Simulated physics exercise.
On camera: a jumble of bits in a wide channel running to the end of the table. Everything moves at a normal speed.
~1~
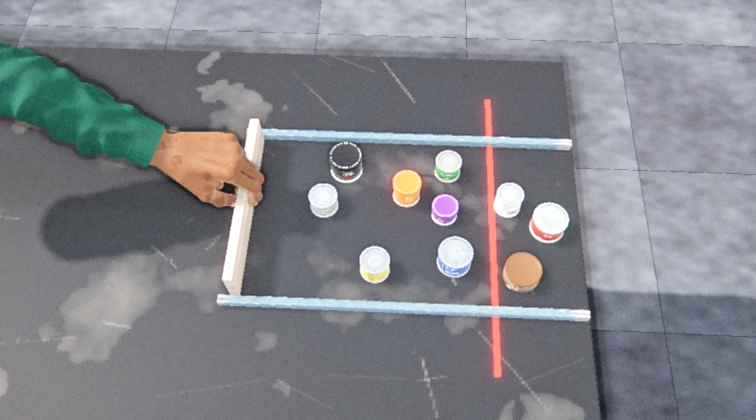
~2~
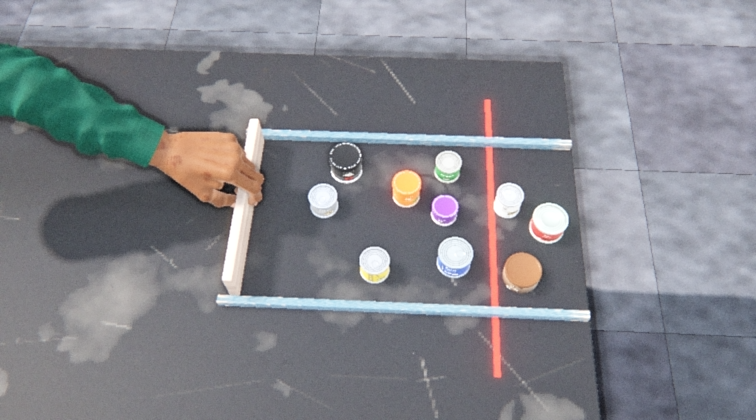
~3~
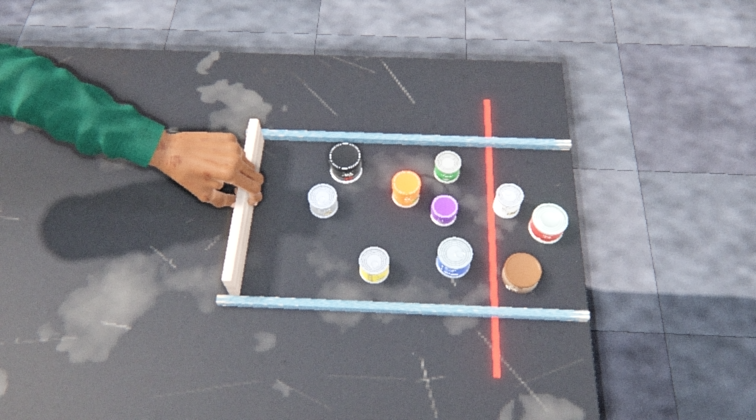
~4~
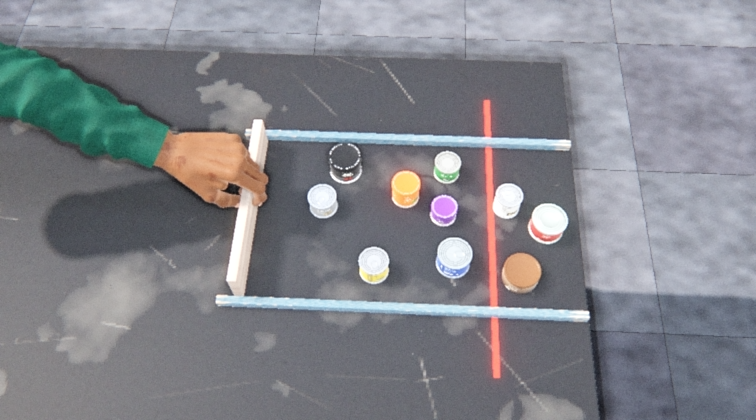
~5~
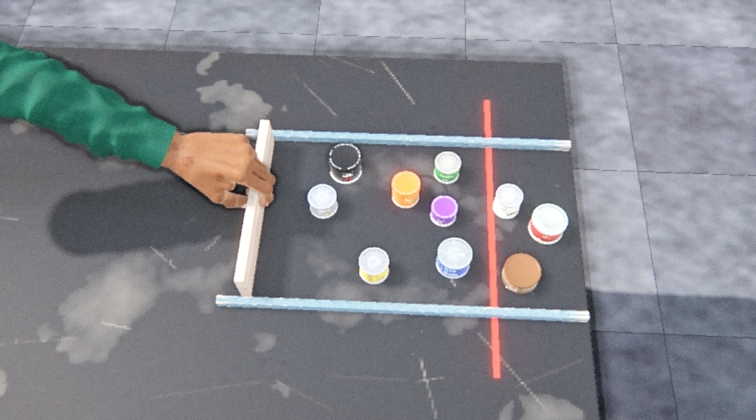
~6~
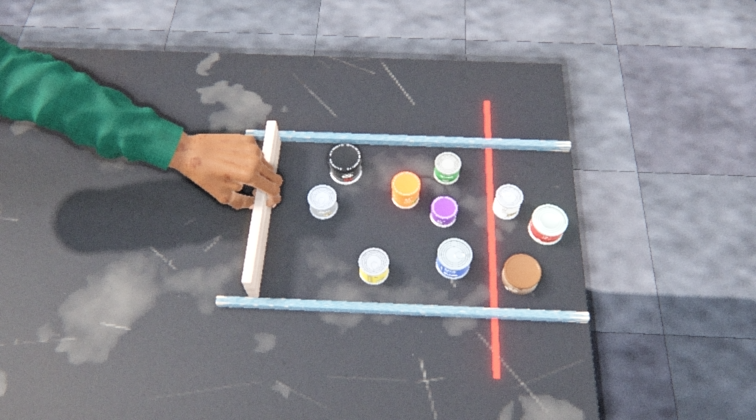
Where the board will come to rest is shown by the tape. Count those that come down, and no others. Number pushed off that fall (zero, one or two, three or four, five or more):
Zero.
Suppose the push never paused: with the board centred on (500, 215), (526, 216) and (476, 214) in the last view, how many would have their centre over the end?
Middles past end - pos 1: 0, pos 2: 1, pos 3: 0.
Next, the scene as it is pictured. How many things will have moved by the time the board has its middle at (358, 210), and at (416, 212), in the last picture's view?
The first count is 2, and then it's 7.
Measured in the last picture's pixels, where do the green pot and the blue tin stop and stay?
In the last picture the first middle sits at (535, 165) and the other at (510, 251).
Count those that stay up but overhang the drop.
The count is 0.
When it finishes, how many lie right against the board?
5 of them.
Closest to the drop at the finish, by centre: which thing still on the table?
The one in question is the red tin.
A little later, none off yet; red tin at rest near (548, 225); brown tub at rest near (521, 274); white tin at rest near (508, 202).
When it is over, the number that fall off is zero.
